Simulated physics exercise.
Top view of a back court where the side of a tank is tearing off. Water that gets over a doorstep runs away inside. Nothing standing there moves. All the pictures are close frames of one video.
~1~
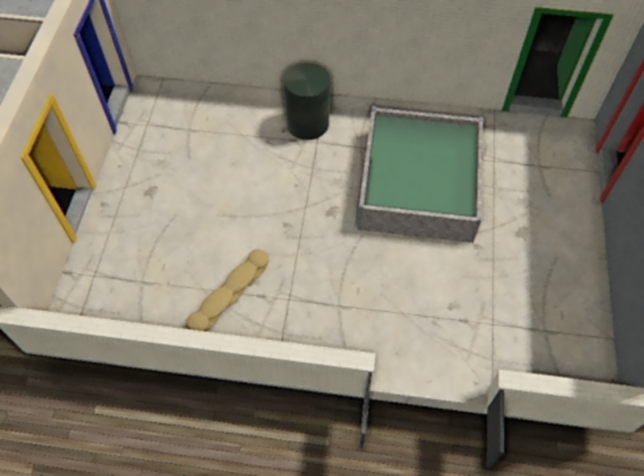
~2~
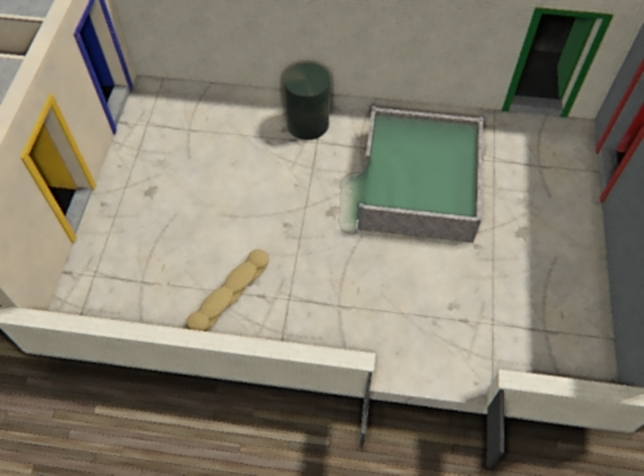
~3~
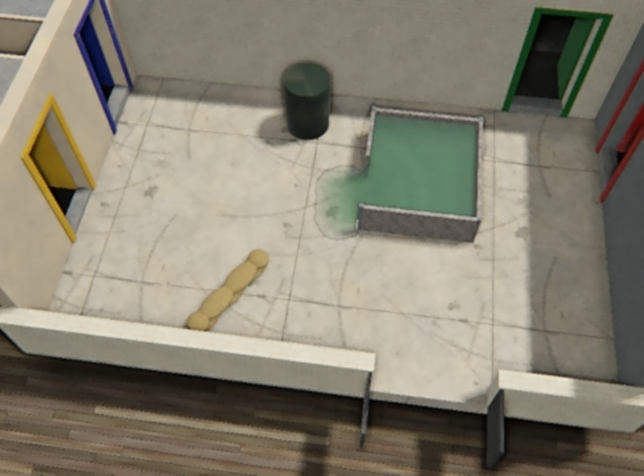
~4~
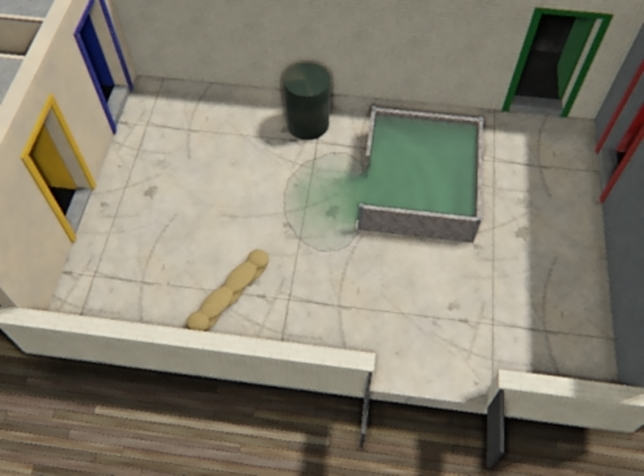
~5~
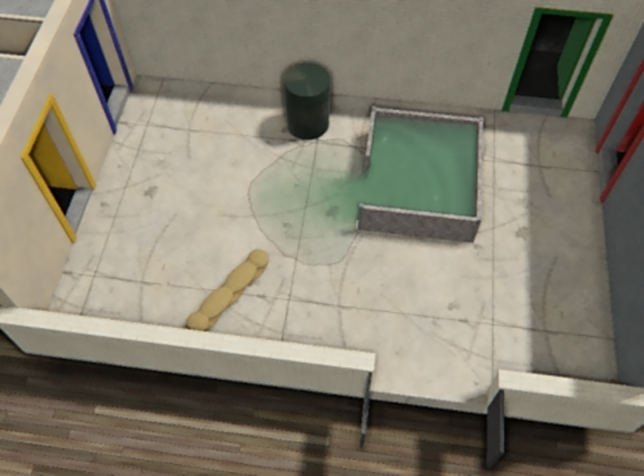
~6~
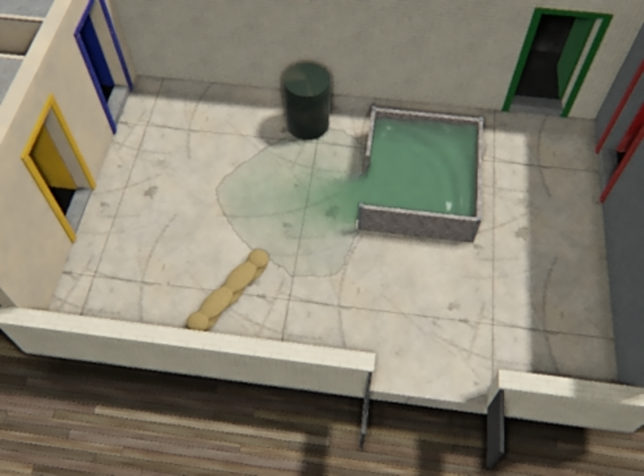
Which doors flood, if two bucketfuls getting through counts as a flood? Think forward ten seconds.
The green door does not flood; the blue door does not flood; the red door does not flood; the yellow door floods.
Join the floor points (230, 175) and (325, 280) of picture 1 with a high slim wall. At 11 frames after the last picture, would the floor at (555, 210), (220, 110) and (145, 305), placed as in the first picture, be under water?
Point by point: First not reached, second submerged, third not reached.
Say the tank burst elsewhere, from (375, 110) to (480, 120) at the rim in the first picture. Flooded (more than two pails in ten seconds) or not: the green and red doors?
Green: Falls short; red: Falls short.
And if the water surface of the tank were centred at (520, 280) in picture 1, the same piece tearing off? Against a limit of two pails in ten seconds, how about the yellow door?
Yellow: Undershoots.
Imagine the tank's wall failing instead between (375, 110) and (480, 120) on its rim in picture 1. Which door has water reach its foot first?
You want the green one.
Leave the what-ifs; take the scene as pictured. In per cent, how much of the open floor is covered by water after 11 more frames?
Around 40 in a hundred.
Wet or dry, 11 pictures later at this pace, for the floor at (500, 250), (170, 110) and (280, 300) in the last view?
As listed, the points end up high and dry, soaked and soaked.
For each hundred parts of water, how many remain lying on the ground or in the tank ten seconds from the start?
About 92 per cent.
A moment on, water covers 25 % of the floor; the green door not reached, the blue door not reached, the red door not reached, the yellow door not reached.
Next, water covers 40 % of the floor; the green door not reached, the blue door wet at the sill, nothing in, the red door not reached, the yellow door under two buckets in.
Then, water covers 45 % of the floor; the green door not reached, the blue door wet at the sill, nothing in, the red door not reached, the yellow door over two buckets in.
Later, water covers 50 % of the floor; the green door not reached, the blue door wet at the sill, nothing in, the red door not reached, the yellow door far over two buckets in.
In the end, water covers 65 % of the floor; the green door not reached, the blue door wet at the sill, nothing in, the red door not reached, the yellow door far over two buckets in.
